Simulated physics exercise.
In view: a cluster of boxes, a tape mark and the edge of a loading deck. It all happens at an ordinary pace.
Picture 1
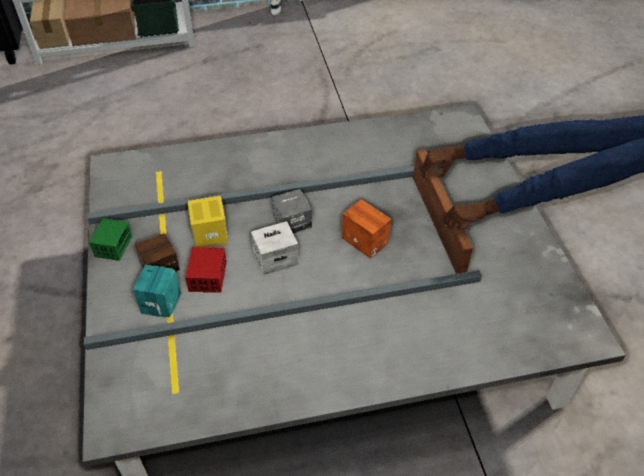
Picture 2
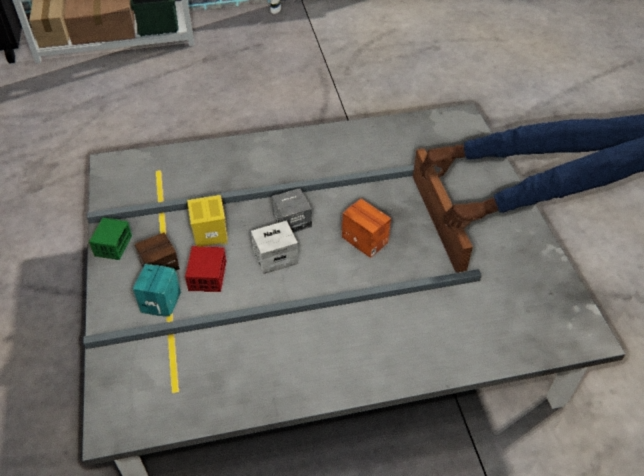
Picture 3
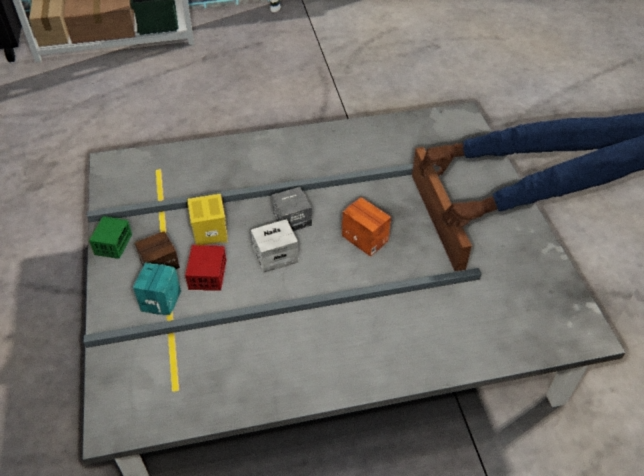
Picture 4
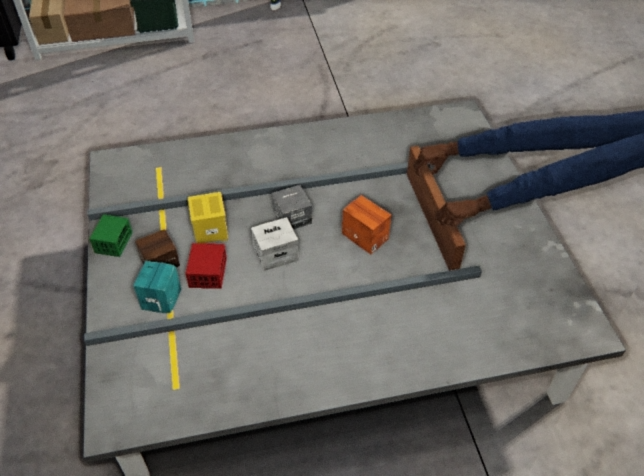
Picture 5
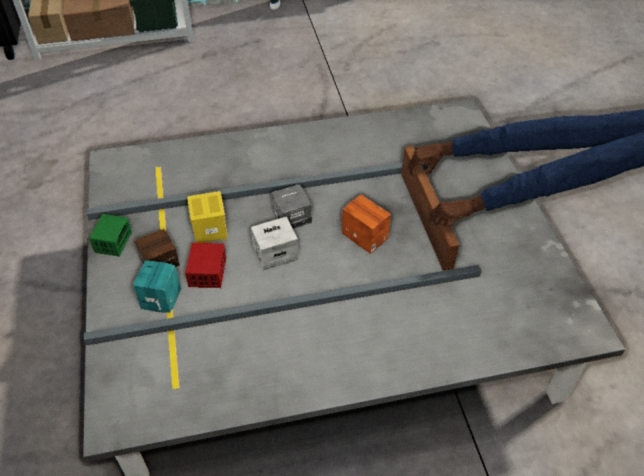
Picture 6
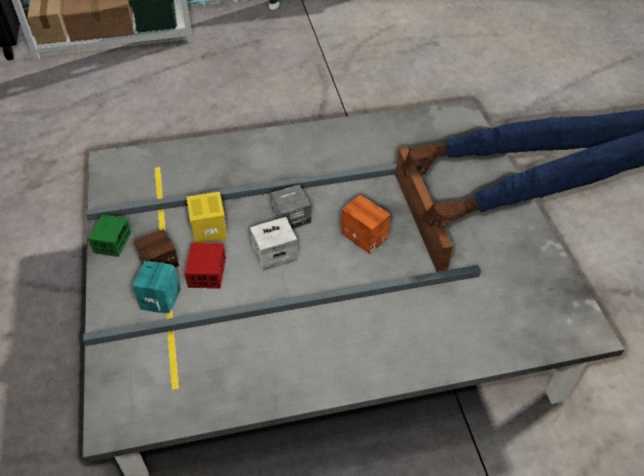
The video shows two hands holding a wooden plank between rails on a grey deck, beside a cluster of colourful boxes near yellow tape. The hands slide the plank slightly left towards the orange parcel, while the boxes stay practically still.
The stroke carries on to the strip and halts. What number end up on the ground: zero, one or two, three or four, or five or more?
The number that fall off is three or four.
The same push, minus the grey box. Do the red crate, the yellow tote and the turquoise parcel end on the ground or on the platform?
The red crate comes down, the yellow tote survives, the turquoise parcel falls.
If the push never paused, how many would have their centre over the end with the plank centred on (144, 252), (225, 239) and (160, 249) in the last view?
Place by place, 4, 0 and 4.
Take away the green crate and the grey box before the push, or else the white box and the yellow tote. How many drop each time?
First 2, then 0.
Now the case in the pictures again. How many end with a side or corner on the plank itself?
2 of them.
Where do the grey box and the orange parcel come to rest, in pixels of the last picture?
First (145, 229), then (148, 256).
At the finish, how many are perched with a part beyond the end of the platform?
Overhanging: 0.
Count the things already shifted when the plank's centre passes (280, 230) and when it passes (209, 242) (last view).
4 and 8.
A little later, none off yet; green crate at rest near (110, 236); turquoise parcel at rest near (157, 287); brown box at rest near (157, 253).
Next, none off yet; green crate at rest near (110, 236); turquoise parcel shifted a little near (139, 293); brown box shifted a little near (139, 253).
When it is over, the number that fall off is three or four; down, red crate, brown box, turquoise parcel and green crate.
